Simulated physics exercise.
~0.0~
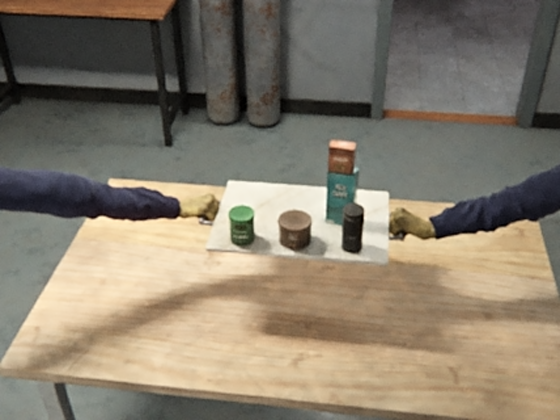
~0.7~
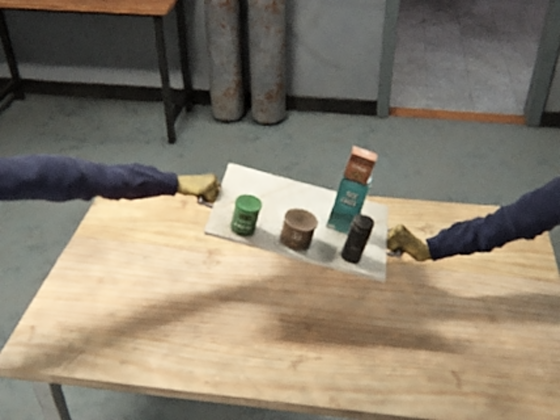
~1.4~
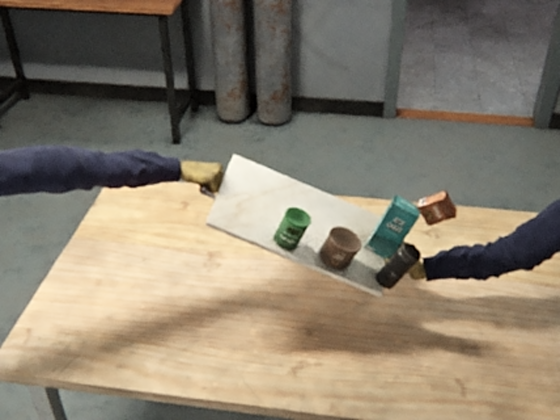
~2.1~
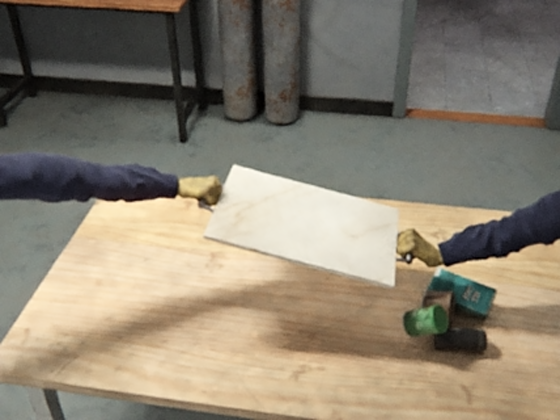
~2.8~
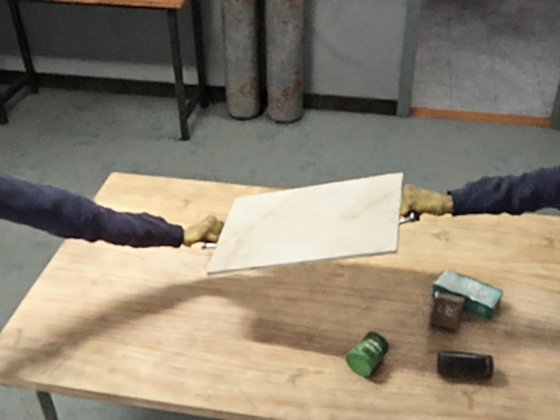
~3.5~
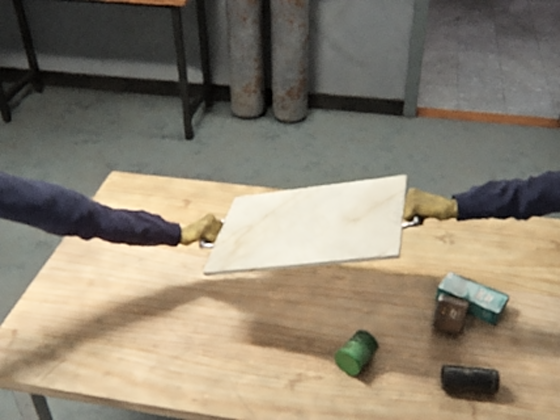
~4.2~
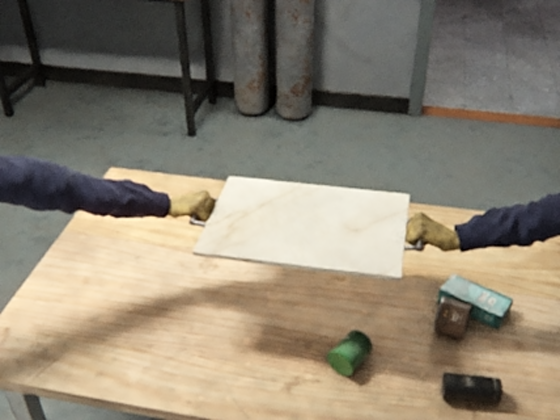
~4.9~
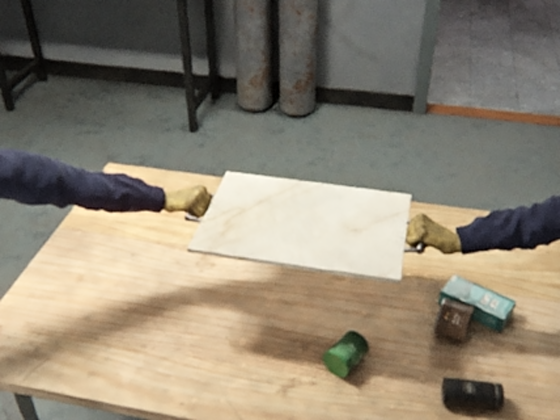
Everything on a pale, flat tray slid off to the right when two gloved hands tipped it over a wooden table, spilling the packets, green tin, brown tub and black jar; the hands then tilted it left and levelled it, empty.
